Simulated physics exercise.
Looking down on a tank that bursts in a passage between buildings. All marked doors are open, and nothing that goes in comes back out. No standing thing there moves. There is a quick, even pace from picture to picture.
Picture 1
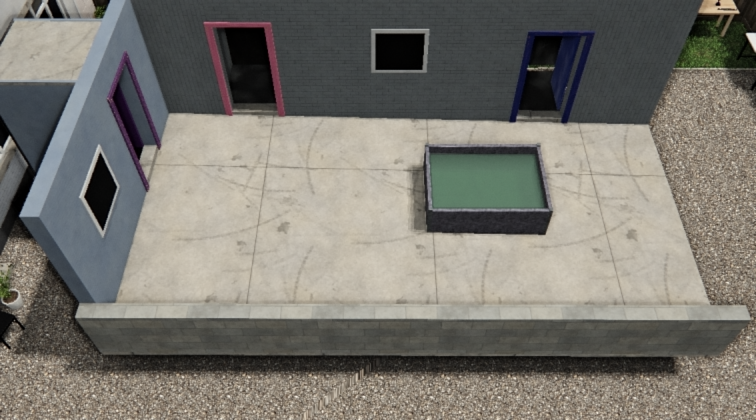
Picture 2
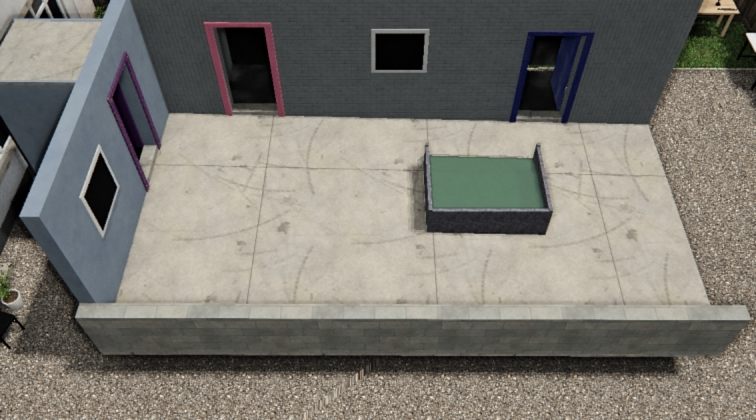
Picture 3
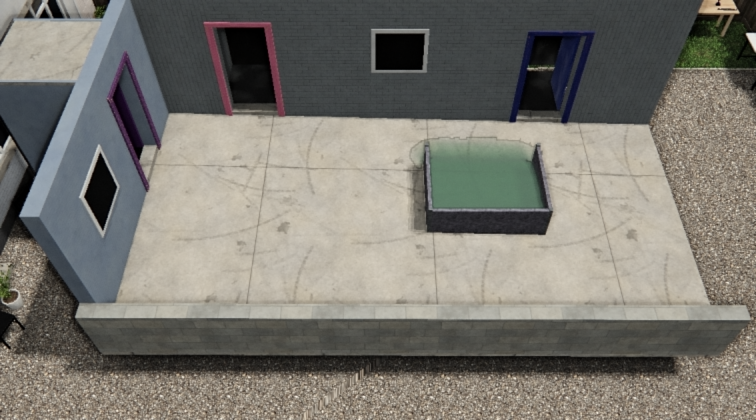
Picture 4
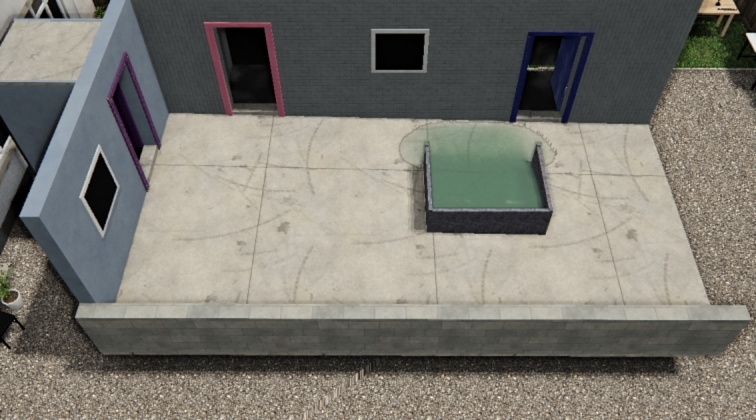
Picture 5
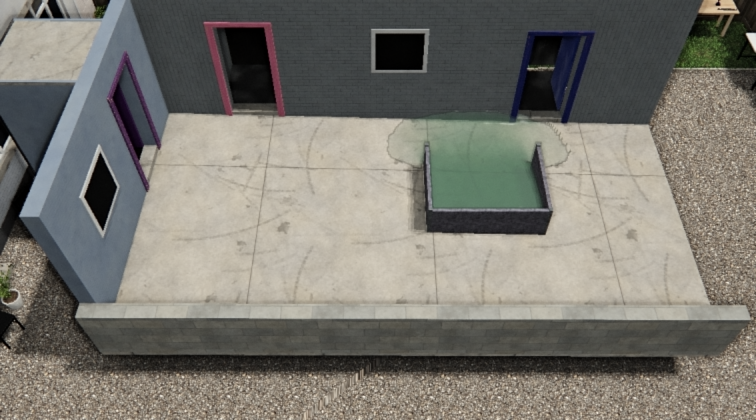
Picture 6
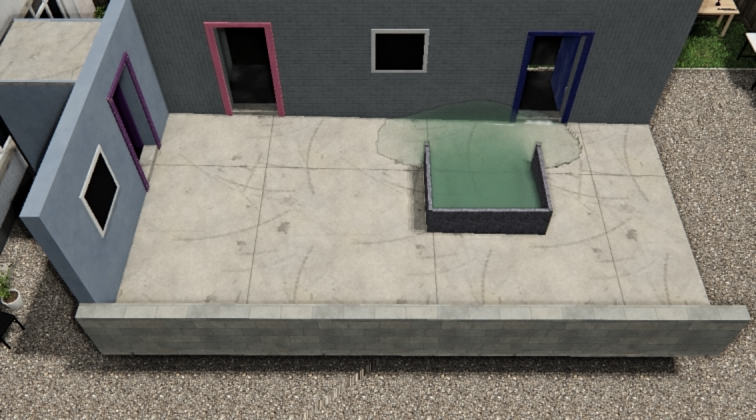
An open, dark-walled tank of green liquid stands right of centre on a pale paved passage between buildings, seen from a high, steady camera. A grey wall behind has a pink-framed doorway, a window and a blue-framed doorway, with a purple-framed doorway in the blue-grey wall at left. The tank's far side opens, and translucent green liquid pours out, spreading backward and sideways toward the grey wall.
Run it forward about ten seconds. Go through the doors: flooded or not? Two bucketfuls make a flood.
At the end, blue door: Overshoots; pink door: Does not overshoot; purple door: Does not overshoot.
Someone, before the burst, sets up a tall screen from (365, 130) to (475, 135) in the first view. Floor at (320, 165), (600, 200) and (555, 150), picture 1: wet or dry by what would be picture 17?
Lab note - point 1: Inundated; point 2: Parched; point 3: Inundated.
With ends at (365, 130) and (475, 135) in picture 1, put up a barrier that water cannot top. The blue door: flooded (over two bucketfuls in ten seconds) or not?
In short: The blue one goes over.
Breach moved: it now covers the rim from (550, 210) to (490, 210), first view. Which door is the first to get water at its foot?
It's the blue one that is reached before the others.
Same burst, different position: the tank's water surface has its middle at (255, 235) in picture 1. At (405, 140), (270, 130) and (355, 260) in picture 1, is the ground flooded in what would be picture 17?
In that order: Awash, covered, clear.
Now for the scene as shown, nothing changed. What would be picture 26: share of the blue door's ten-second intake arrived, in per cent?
I'd say some 100 per cent.
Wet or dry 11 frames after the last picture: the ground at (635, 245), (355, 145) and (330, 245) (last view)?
First spot not wet, second soaked, third not wet.
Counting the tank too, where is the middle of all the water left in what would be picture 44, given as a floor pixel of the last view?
Somewhere near (400, 181).
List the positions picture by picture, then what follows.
The first picture shows the open tank at (486, 179) is whole and still.
In the second picture, water pours out on the open tank's far side and has run to (424, 161).
In the third picture, the front is at (417, 151), out from the gap on the open tank's far side.
In the fourth picture, water pours out on the open tank's far side and has run to (537, 138).
In the fifth picture, water pours out on the open tank's far side and has run to (540, 123).
In the sixth picture, the front is at (558, 123), out from the gap on the open tank's far side.
A moment on, water covers 10 % of the floor; the blue door over two buckets in, the pink door not reached, the purple door not reached.
Next, water covers 25 % of the floor; the blue door far over two buckets in, the pink door not reached, the purple door not reached.
Then, water covers 45 % of the floor; the blue door far over two buckets in, the pink door wet at the sill, nothing in, the purple door not reached.
Later, water covers 55 % of the floor; the blue door far over two buckets in, the pink door wet at the sill, nothing in, the purple door wet at the sill, nothing in.
In the end, water covers 45 % of the floor; the blue door far over two buckets in, the pink door wet at the sill, nothing in, the purple door wet at the sill, nothing in.
